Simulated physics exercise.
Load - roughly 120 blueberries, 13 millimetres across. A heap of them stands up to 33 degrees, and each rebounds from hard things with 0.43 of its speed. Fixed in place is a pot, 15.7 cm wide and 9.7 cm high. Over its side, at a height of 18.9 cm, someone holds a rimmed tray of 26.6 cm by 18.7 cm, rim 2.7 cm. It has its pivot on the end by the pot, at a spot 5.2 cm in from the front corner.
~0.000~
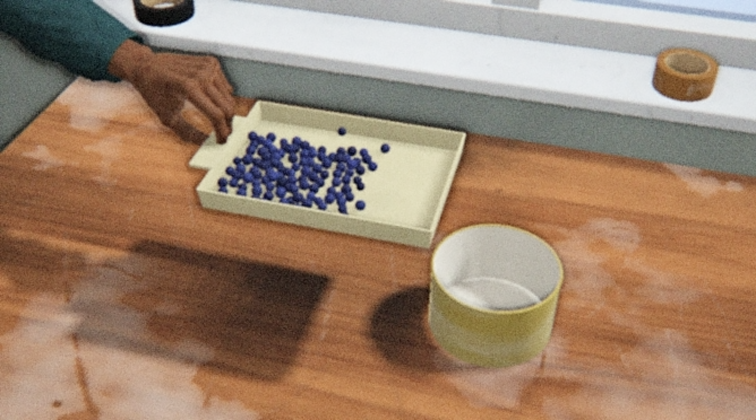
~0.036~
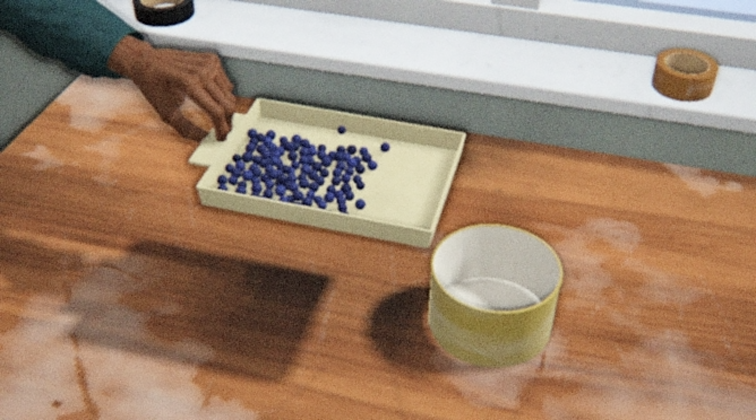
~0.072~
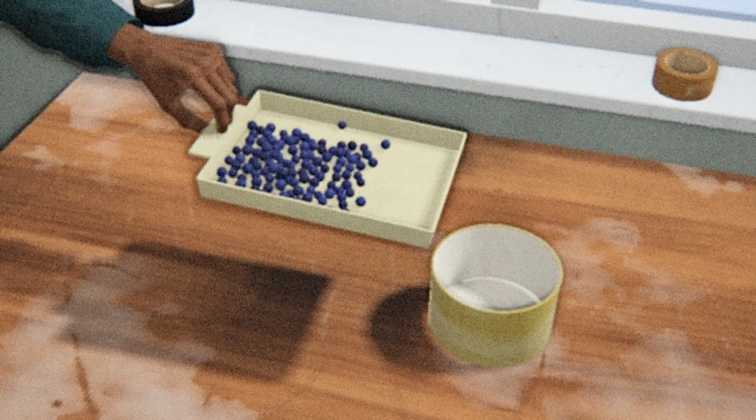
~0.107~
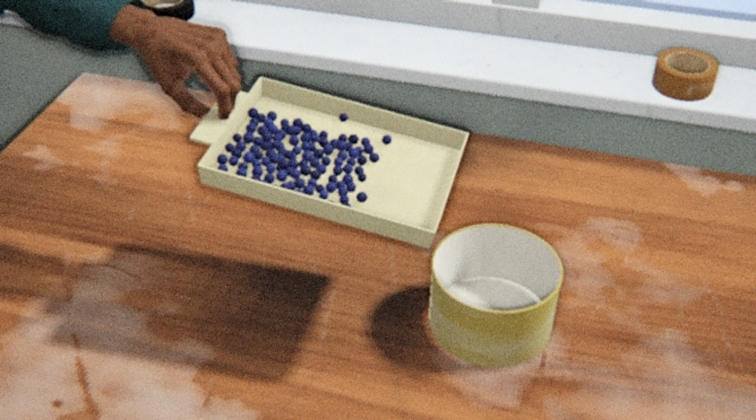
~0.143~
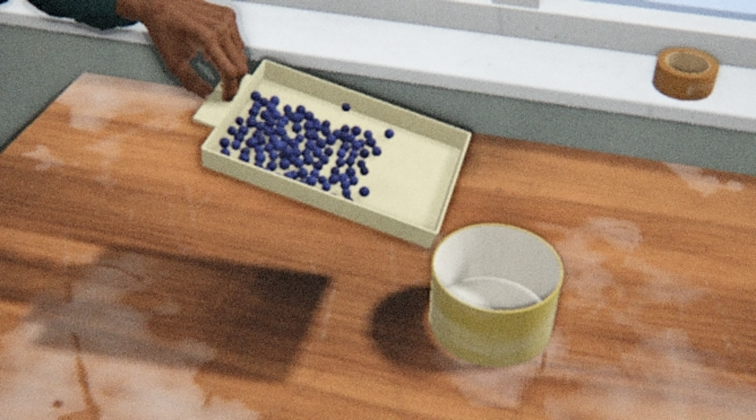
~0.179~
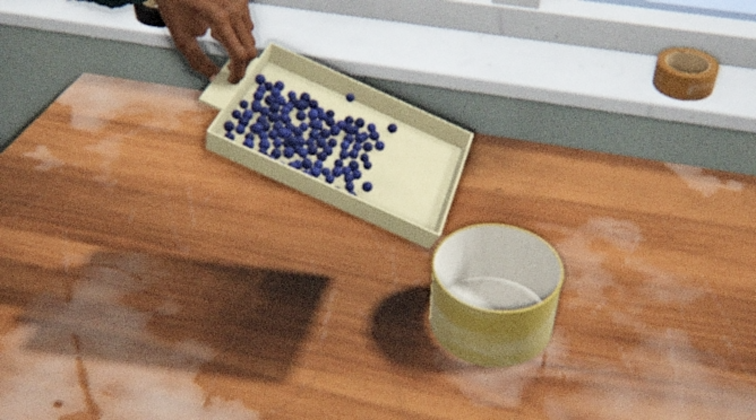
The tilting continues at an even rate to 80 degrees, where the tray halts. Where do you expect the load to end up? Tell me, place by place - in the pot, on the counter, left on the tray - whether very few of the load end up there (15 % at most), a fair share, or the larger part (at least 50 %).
Pot - a fair share, counter - a fair share, left on the tray - a fair share.
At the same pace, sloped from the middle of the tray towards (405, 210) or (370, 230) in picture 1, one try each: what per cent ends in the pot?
The share comes to roughly 10 in a hundred, then roughly 0 in a hundred.
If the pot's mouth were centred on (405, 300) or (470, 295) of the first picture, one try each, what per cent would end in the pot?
The shares would be near 0 and 40 per cent respectively.
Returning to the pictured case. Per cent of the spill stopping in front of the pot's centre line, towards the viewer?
70 %.
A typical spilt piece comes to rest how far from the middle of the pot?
26 cm.
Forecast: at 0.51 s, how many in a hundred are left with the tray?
Roughly 100 per cent.
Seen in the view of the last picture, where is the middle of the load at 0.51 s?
I reckon close to (437, 169).
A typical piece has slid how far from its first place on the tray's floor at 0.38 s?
3 cm.
After 0.38 s, tilt 51 degrees; the tray holds 100 %, the pot 0 %.
After 0.51 s, tilt 72 degrees; the tray holds 100 %, the pot 0 %.
Then, at 0.77 s, tilt 80 degrees; the tray holds 35 %, the pot 30 %.
In the end, at 1.6 s, pot 40 %, counter 30 %, tray 30 %.
